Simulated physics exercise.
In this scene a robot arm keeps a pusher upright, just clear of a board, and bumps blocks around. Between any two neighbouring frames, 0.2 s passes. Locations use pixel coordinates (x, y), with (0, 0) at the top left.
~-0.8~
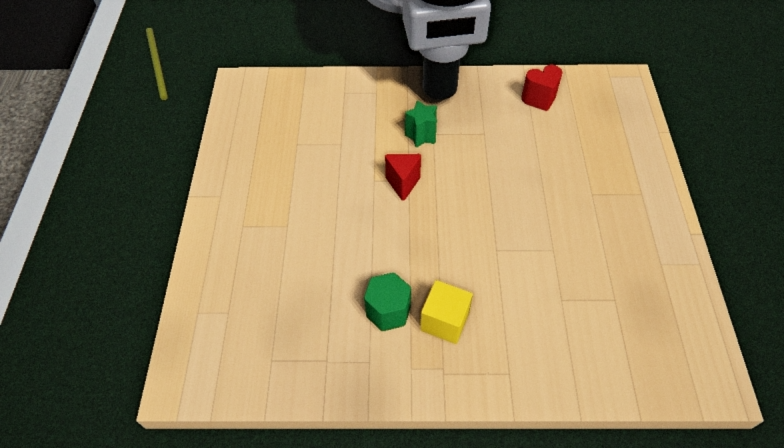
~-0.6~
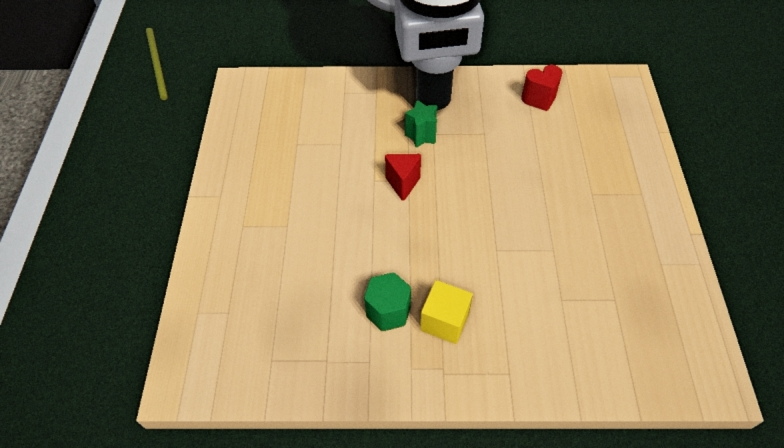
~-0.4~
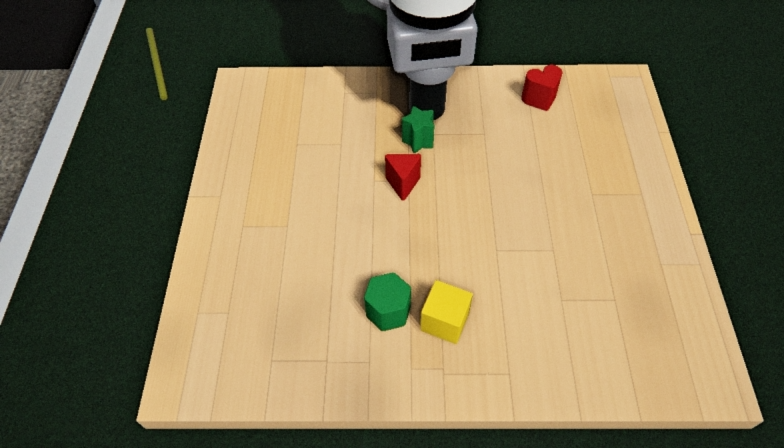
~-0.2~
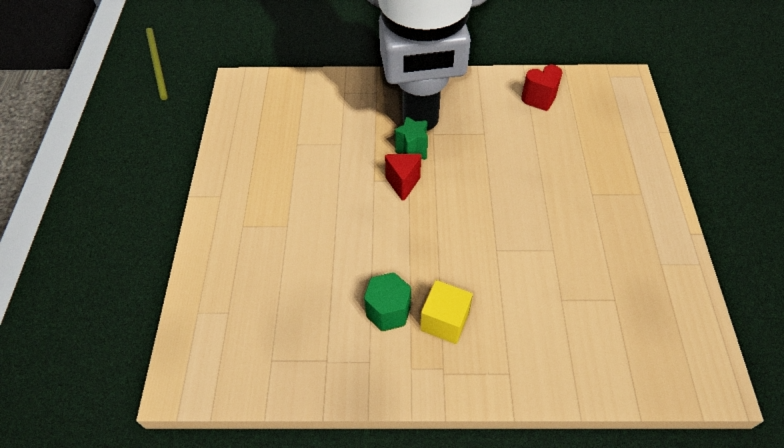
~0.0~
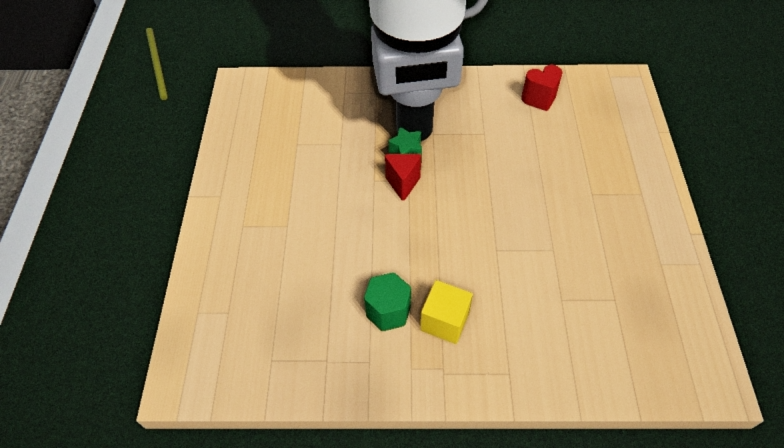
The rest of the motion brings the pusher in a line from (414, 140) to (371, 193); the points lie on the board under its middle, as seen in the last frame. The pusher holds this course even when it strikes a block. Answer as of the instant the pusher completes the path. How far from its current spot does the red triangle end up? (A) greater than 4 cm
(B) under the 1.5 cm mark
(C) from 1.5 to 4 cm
A: Greater than 4 cm.
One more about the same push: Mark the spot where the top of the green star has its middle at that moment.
Expect it around (362, 197).
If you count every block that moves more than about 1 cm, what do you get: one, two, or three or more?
Count: Two.
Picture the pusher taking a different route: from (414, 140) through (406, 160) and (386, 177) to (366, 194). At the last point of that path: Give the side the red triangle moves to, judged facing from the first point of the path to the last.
Facing from start to end, it will go to the left.
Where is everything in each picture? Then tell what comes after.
The first frame shows tip of the pusher at (440, 88), middles of tops, red triangle at (403, 162), green star at (423, 112).
The second frame shows pusher at (434, 98), nothing pushed.
The third frame shows pusher at (427, 109), green star at (419, 118).
The fourth frame shows pusher at (421, 119), green star at (413, 129).
The fifth frame shows pusher at (415, 129), red triangle at (403, 162), green star at (407, 140).
The first path, step by step. Halfway along, pusher at (393, 155); red triangle at (400, 187), turned 20° anticlockwise; green star at (385, 168).
At the end, pusher at (371, 182); red triangle at (399, 200), turned 50° anticlockwise; green star at (362, 197).
